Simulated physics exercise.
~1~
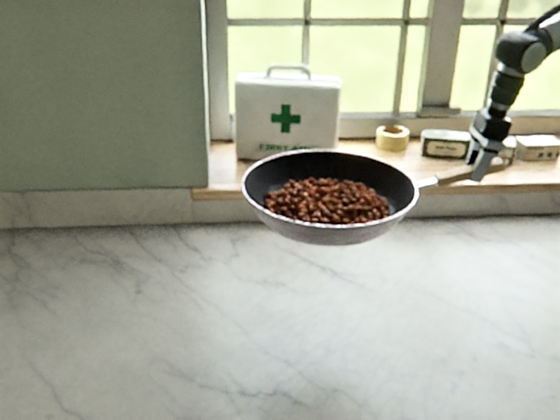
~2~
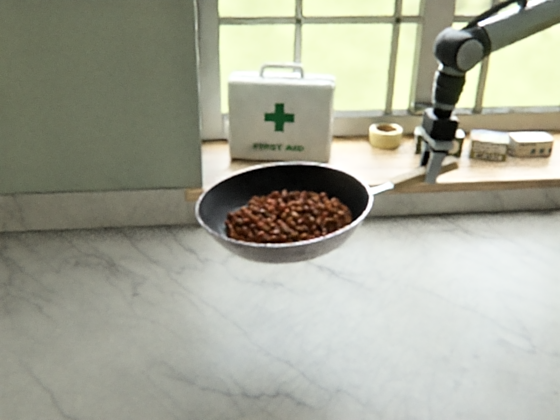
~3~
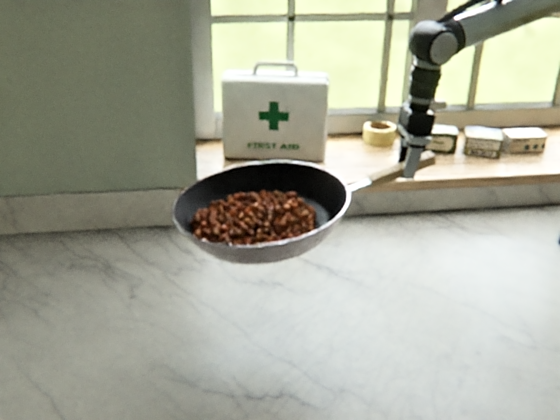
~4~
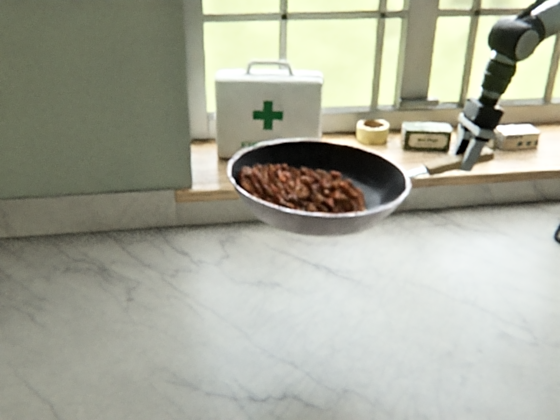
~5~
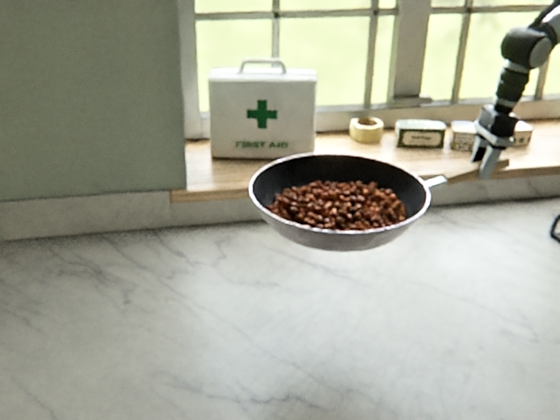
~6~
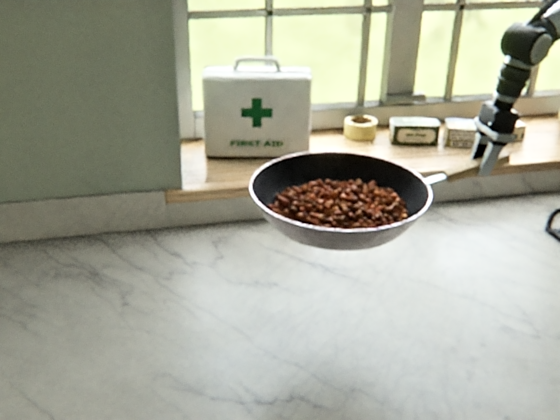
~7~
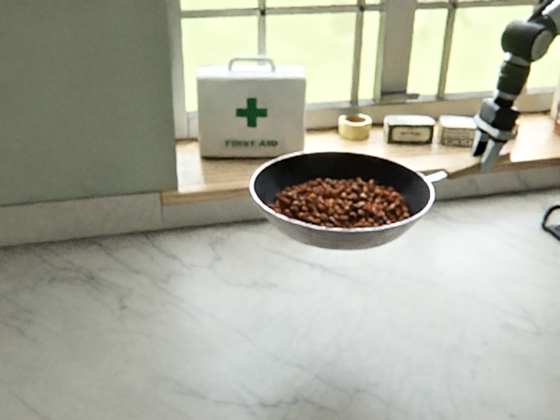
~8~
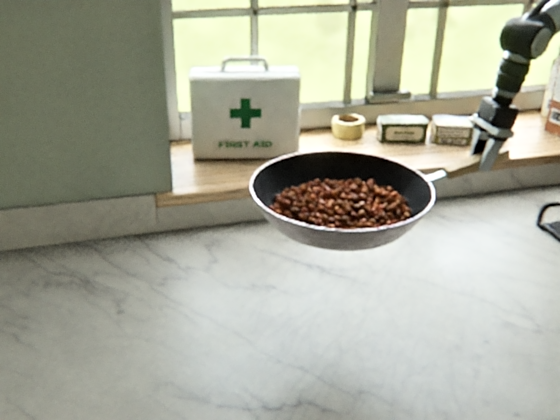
Above a marble counter, a robot arm moves a pan of hazelnuts left, then right, and holds still.
